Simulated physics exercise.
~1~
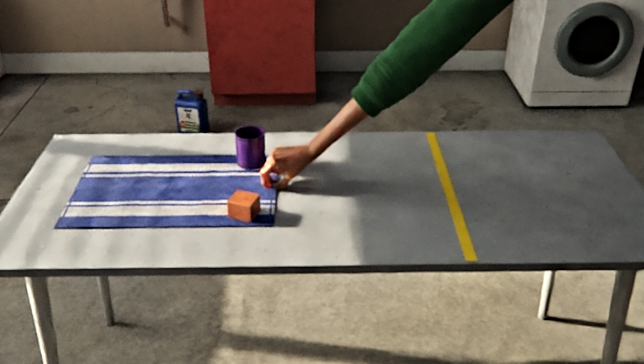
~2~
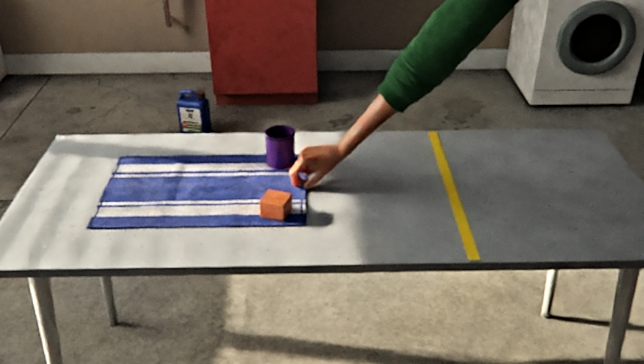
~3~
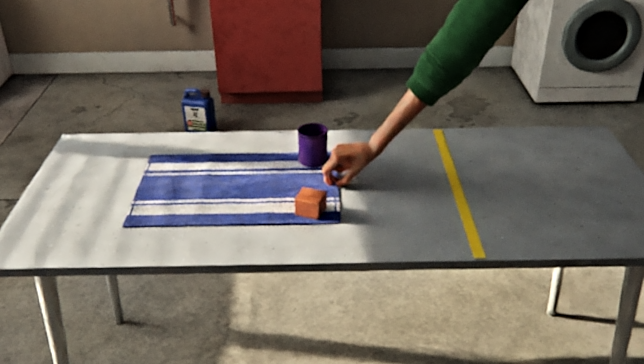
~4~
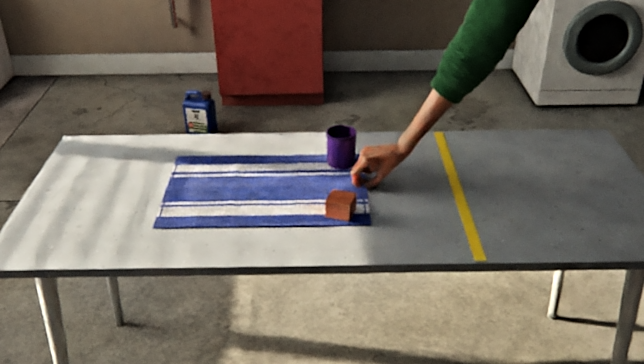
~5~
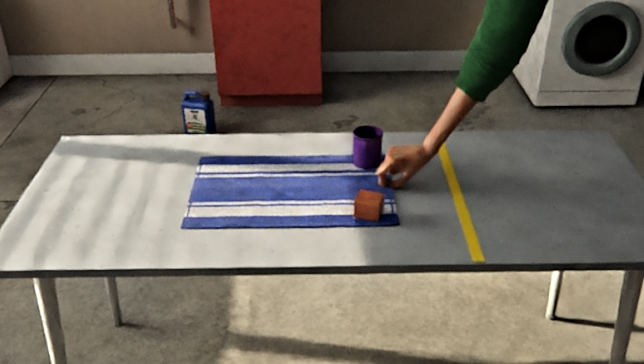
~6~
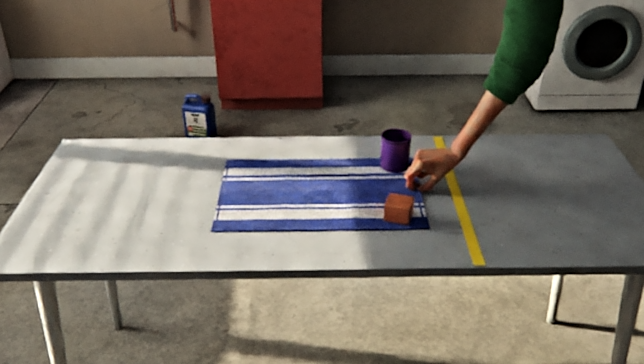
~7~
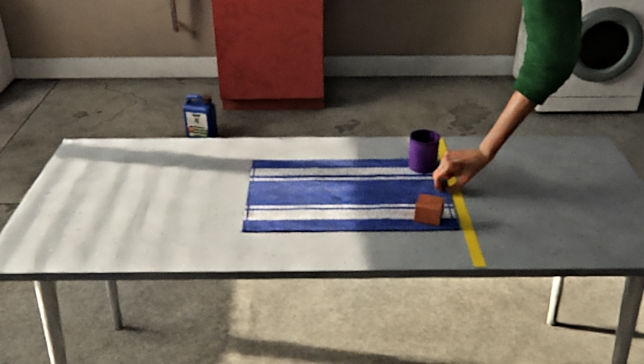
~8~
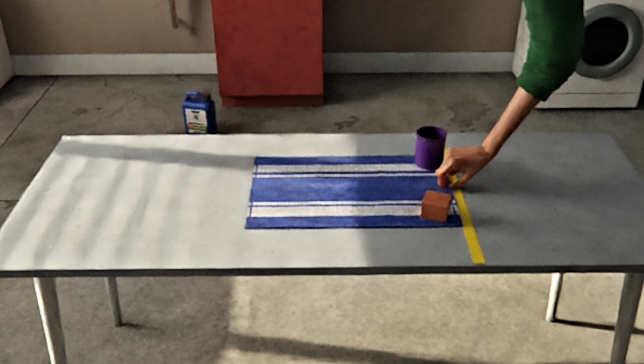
An arm in a green sleeve reaches over a pale grey table, seen from the front and slightly above, its hand gripping the right edge of a blue and white striped runner. A purple mug and an orange block sit near that edge, with a yellow line of tape crossing the table further right. Behind stand a blue container, a red cabinet and a white front-loading machine. The hand draws the cloth steadily right, carrying mug and block along. The runner's edge reaches the tape and stops, with both objects still upon it.
